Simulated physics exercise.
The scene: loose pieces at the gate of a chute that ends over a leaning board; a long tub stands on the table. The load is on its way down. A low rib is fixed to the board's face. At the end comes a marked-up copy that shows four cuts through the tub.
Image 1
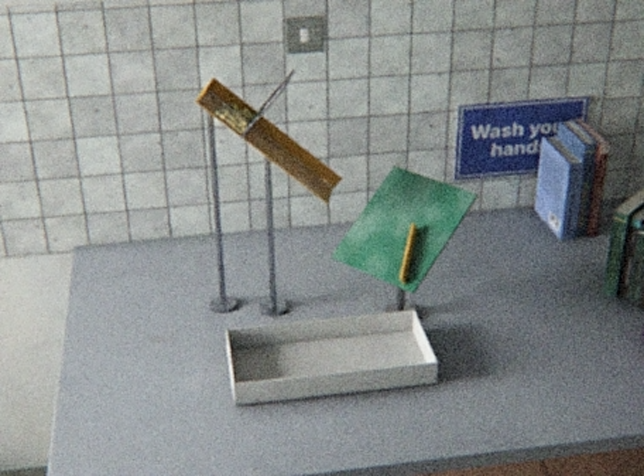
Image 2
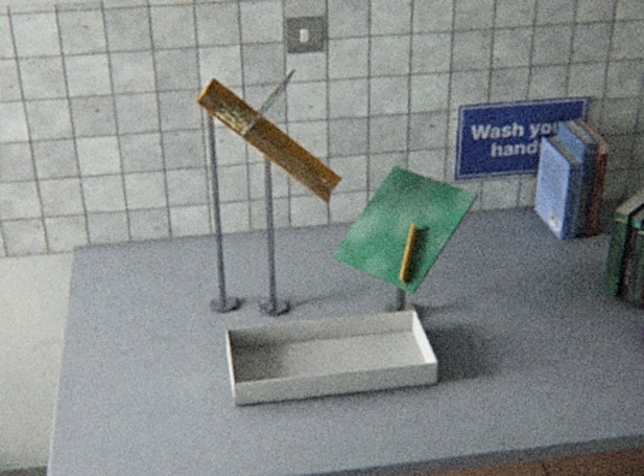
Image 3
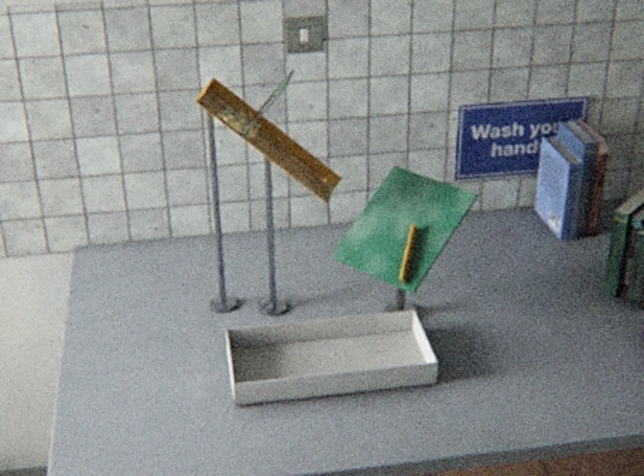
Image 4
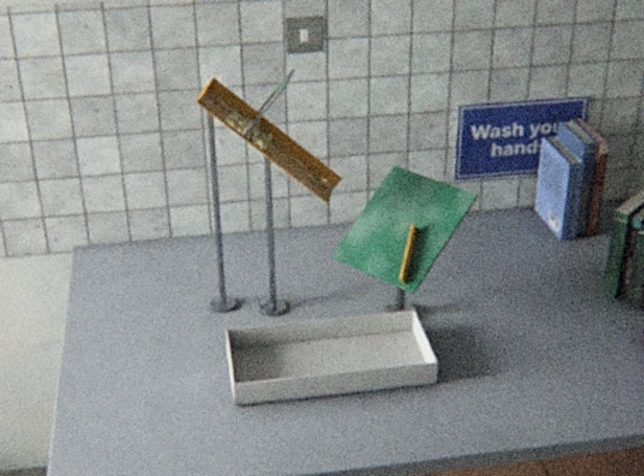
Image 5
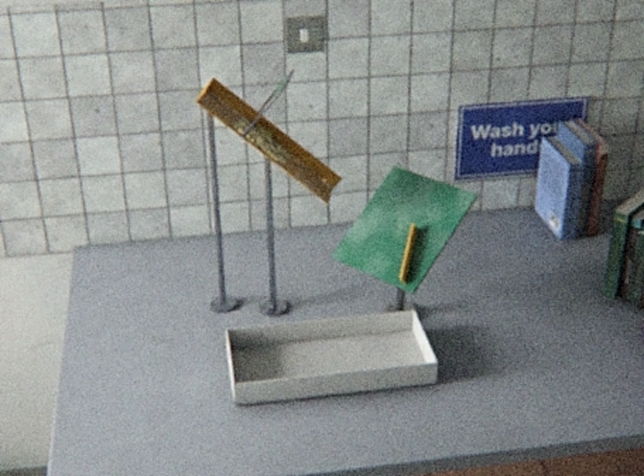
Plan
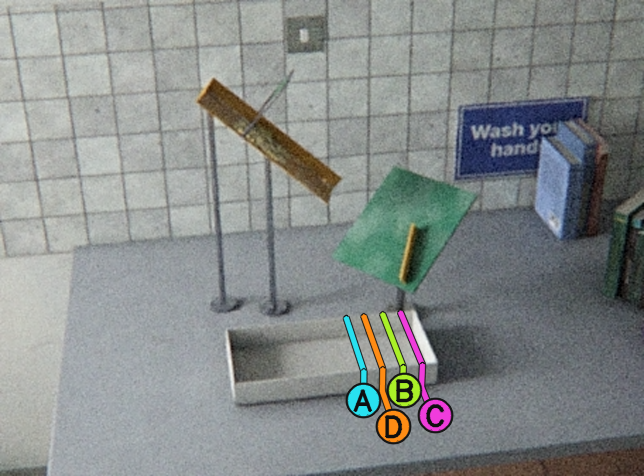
Small pieces slide partway down a sloping brown chute above a tilted green board.
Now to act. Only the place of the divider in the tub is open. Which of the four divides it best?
Go for D.
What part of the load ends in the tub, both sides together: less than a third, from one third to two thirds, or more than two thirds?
It is more than two thirds.
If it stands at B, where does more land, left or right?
The left side.
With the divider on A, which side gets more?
The right side.
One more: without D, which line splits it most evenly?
Line A.
On the marked copy, line A crosses the front rim at (363, 370); line B crosses the front rim at (403, 366); line C crosses the front rim at (422, 364); line D crosses the front rim at (382, 368).
If A is chosen, of what is caught, about a quarter on the left of the divider, most on the right.
If B is chosen, of what is caught, nearly all on the left of the divider, a small part on the right.
If C is chosen, of what is caught, all on the left of the divider, none on the right.
If D is chosen, of what is caught, about half on the left of the divider, about half on the right.
